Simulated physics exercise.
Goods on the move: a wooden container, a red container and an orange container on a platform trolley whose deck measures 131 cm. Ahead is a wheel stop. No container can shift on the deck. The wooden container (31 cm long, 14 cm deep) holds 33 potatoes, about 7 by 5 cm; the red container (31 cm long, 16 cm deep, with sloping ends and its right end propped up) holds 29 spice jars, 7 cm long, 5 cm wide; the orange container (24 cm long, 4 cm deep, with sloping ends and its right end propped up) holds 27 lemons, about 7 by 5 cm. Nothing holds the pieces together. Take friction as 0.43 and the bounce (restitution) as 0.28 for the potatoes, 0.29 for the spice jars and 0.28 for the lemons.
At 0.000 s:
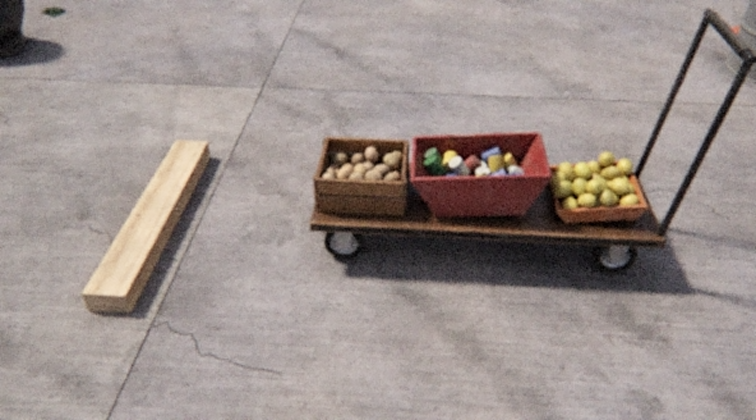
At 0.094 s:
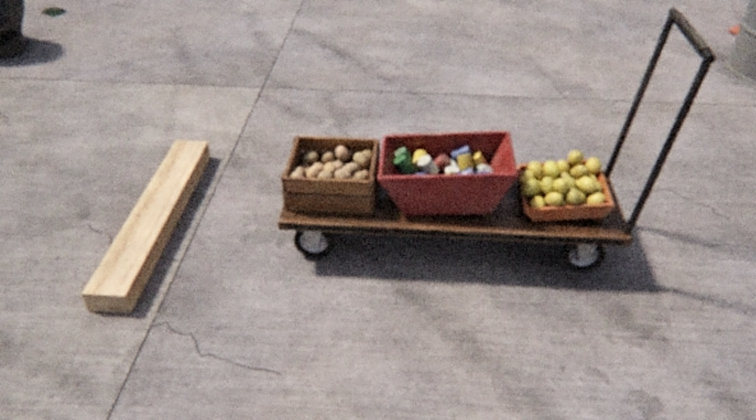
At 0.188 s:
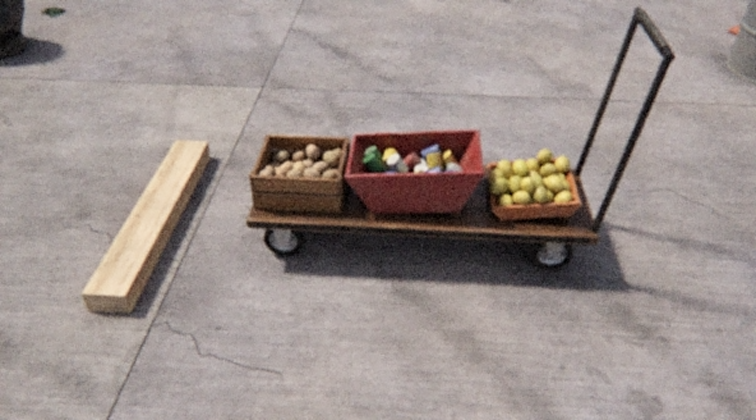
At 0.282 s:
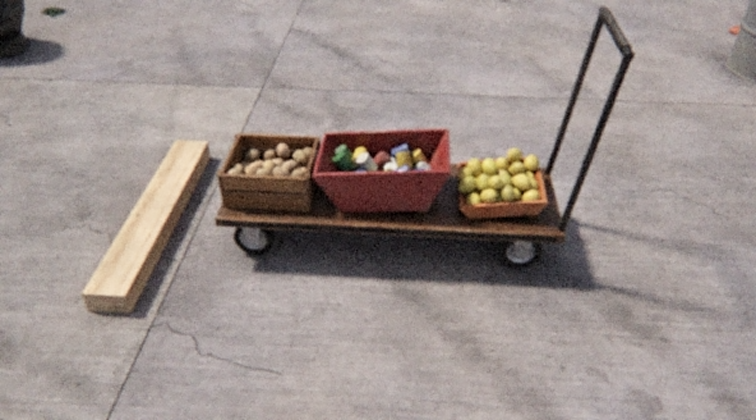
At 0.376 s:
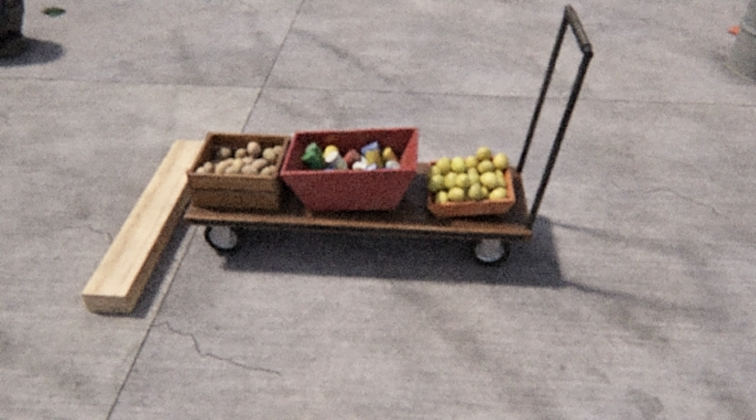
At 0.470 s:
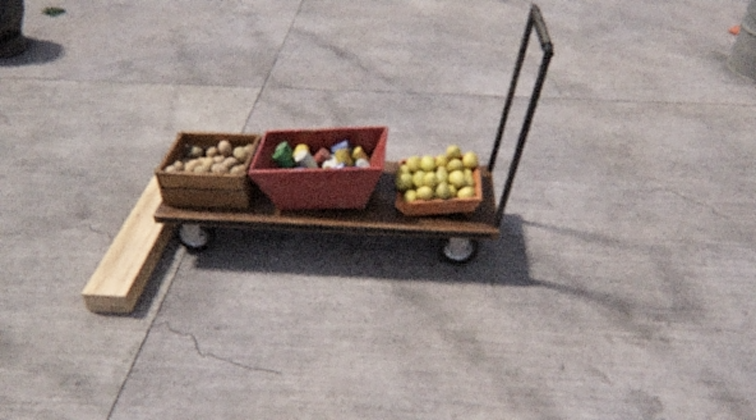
We see a platform trolley carrying potatoes in a wooden container, small jars in a red one and lemons in an orange one roll steadily left across paved ground, its front end drawing close to a pale wooden beam.
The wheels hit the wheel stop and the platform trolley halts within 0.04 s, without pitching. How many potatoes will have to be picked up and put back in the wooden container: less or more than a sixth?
It sheds less than a sixth of them.
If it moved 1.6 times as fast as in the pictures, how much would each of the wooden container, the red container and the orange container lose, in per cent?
Then wooden container 0, red container 0, orange container 50 per cent.
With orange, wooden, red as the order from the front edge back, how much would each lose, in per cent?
Then wooden container 0, red container 0, orange container 30 per cent.
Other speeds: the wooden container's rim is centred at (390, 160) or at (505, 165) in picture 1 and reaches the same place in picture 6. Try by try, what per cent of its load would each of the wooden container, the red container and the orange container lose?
Wooden container 0 then 0, red container 0 then 10, orange container 40 then 40 per cent.
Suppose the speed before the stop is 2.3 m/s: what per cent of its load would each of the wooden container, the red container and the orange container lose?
In that case wooden container 0, red container 0, orange container 40 per cent.
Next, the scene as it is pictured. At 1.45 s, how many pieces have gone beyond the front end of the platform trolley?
Roughly 0.
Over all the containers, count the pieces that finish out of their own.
Some 8 pieces.
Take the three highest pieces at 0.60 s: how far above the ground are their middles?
Roughly 36 cm.
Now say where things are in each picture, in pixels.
In the first picture (each is followed by its nearest rim corner in this view), wooden container, (401, 183); red container, (549, 175); 66 cm short of the stop; none out.
In the second picture, wooden container, (369, 181); red container, (515, 174); 54 cm short of the stop.
In the third picture, wooden container, (336, 180); red container, (481, 172); 42 cm short of the stop.
In the fourth picture, wooden container, (304, 178); red container, (447, 171); 30 cm short of the stop.
In the fifth picture, wooden container, (272, 177); red container, (414, 169); 18 cm short of the stop.
In the sixth picture, wooden container, (240, 175); red container, (380, 168); 6 cm short of the stop; none out.
After 0.50 s, contact.
After 0.60 s, wooden container 33 in, 0 out, red container 29 in, 0 out and orange container 24 in, 3 out.
After 0.72 s, wooden container 33 in, 0 out, red container 29 in, 0 out and orange container 21 in, 6 out.
After 0.95 s, wooden container 33 in, 0 out, red container 29 in, 0 out and orange container 20 in, 7 out.
Final count (at 1.45 s), wooden container 33 in, 0 out, red container 29 in, 0 out and orange container 19 in, 8 out. Asked share, 0 of 33, 0 per cent.
